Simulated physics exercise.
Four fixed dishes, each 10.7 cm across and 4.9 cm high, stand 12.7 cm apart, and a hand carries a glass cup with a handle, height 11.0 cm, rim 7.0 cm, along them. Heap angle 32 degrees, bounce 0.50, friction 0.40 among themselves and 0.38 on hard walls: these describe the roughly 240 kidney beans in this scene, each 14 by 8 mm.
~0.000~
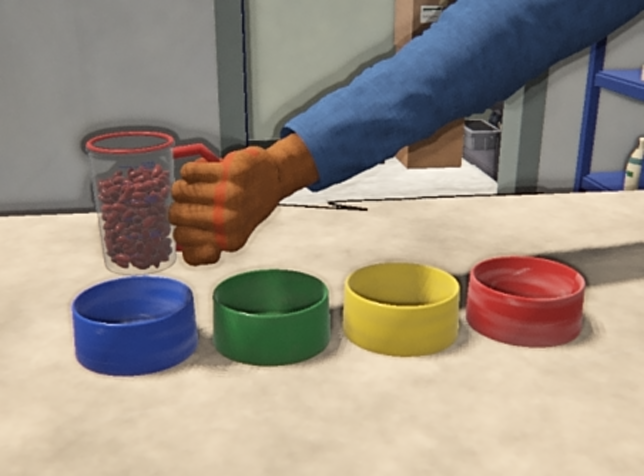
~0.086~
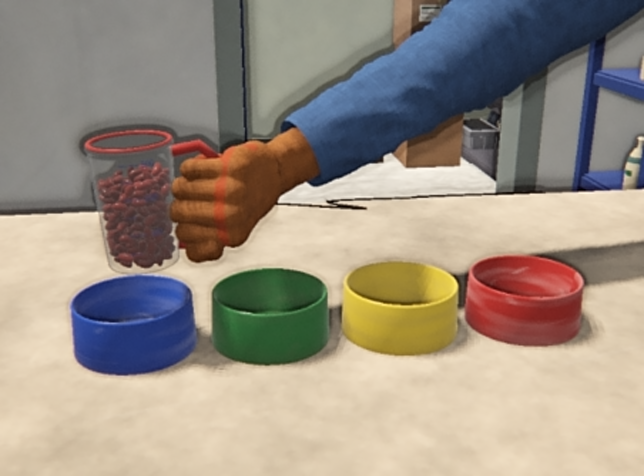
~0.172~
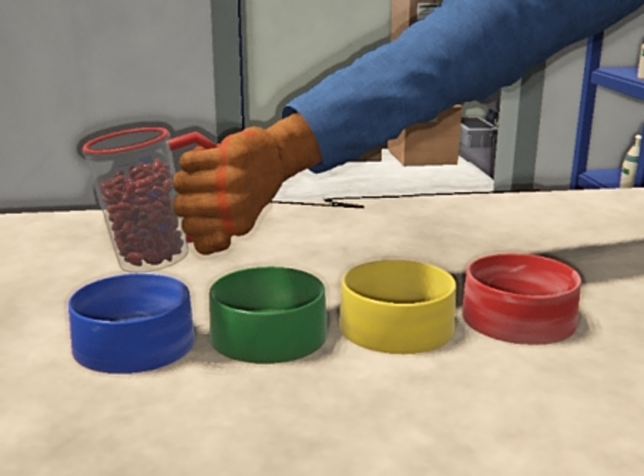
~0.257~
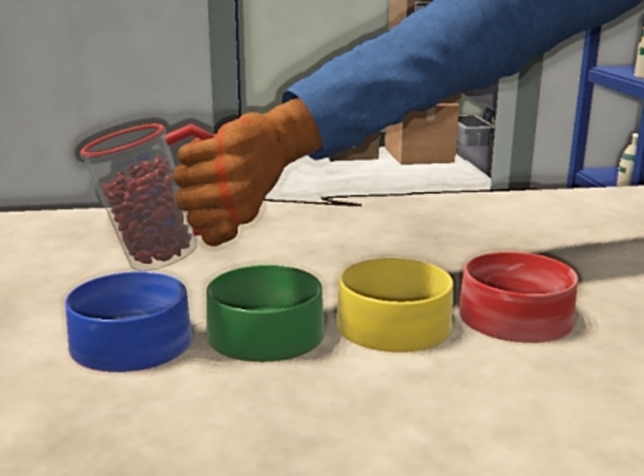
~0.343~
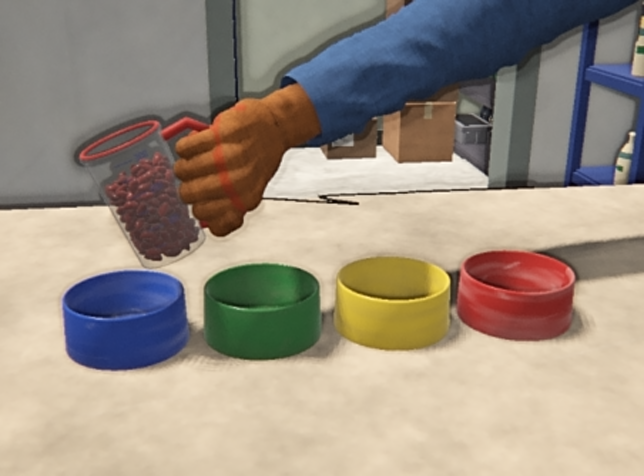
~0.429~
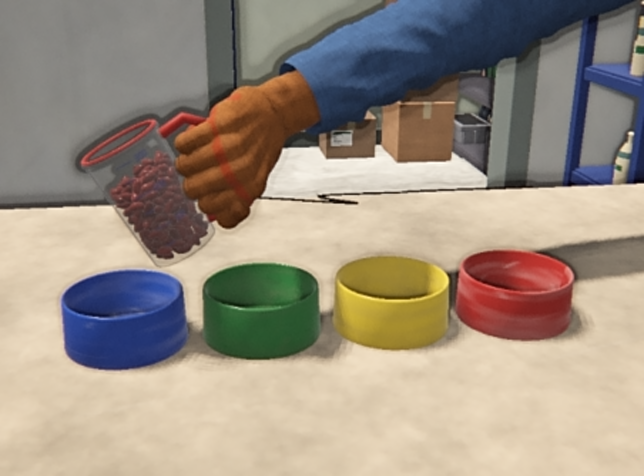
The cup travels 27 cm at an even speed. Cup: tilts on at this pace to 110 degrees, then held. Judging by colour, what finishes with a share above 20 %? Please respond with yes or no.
Red no, blue yes, green yes, yellow no, counter yes.
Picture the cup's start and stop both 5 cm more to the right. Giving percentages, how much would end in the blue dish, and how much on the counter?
Blue 0, counter 0.
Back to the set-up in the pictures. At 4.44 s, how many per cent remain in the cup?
Approx. 0 % - an estimate.
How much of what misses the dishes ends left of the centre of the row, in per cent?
Estimated share comes to about 100 per cent.
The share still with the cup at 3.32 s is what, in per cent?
0 %.
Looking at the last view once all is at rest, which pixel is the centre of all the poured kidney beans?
My guess is close to (184, 326).
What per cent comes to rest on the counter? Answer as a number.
The figure is about 30 percent.
After 2.17 s, tilt 110 degrees; cup holds 20 %, blue 40 %, green 10 %.
After 3.32 s, tilt 110 degrees; cup holds 0 %, blue 40 %, green 30 %.
After 4.44 s, tilt 110 degrees; cup holds 0 %, blue 40 %, green 30 %.
At rest (4.7 s), red 0 %, blue 40 %, green 30 %, yellow 0 %, counter 30 %.
